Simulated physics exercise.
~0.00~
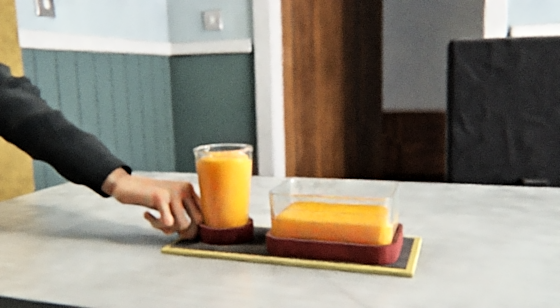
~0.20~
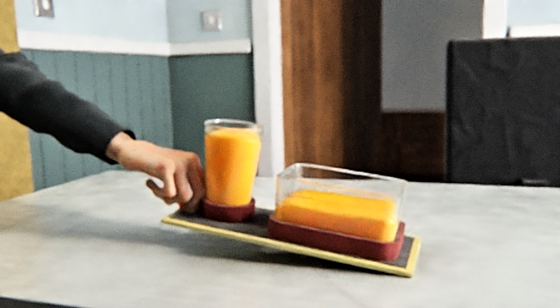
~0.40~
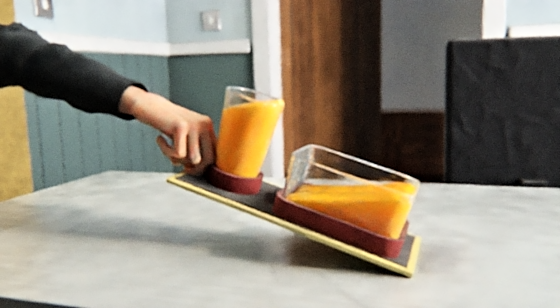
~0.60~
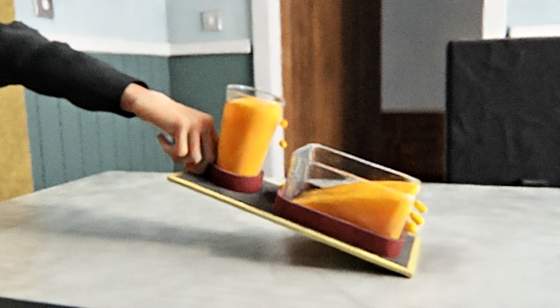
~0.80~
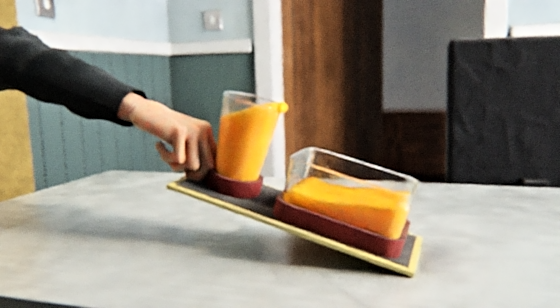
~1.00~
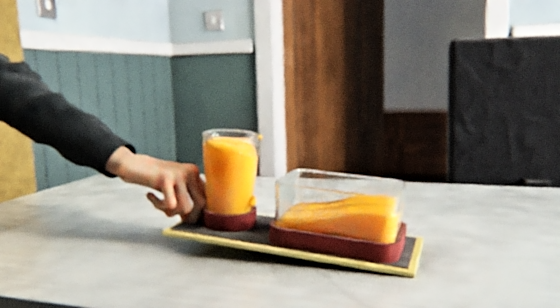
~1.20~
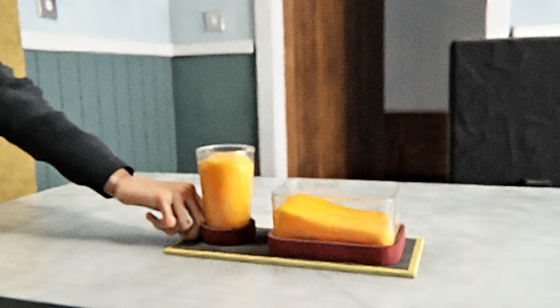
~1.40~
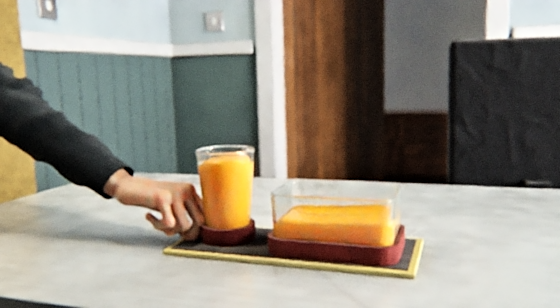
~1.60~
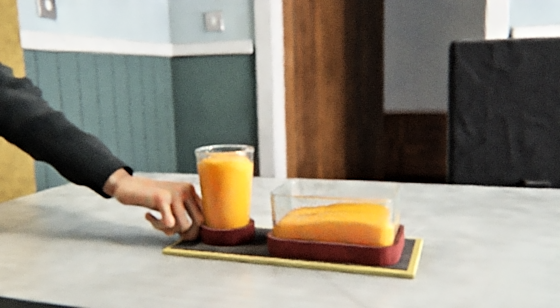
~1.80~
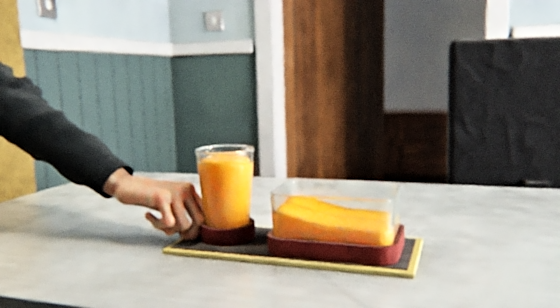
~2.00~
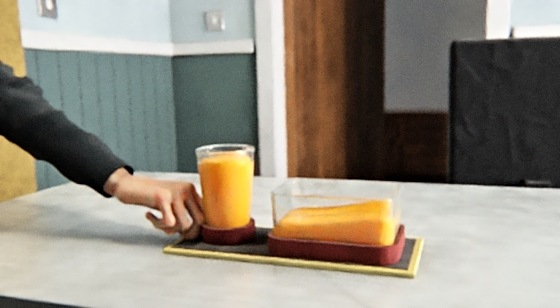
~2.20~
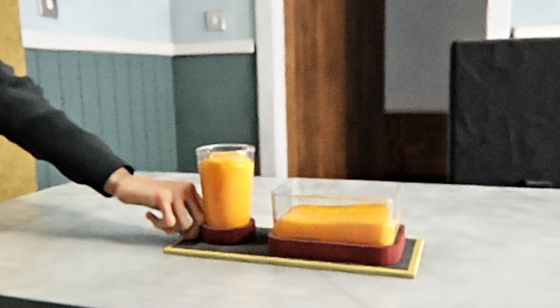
In the video, a hand raises the left end of a tray holding a slim glass and an oblong tub of orange juice, and juice slops over the rims as it tilts; the hand then lowers the tray flat, leaving both containers upright on it.
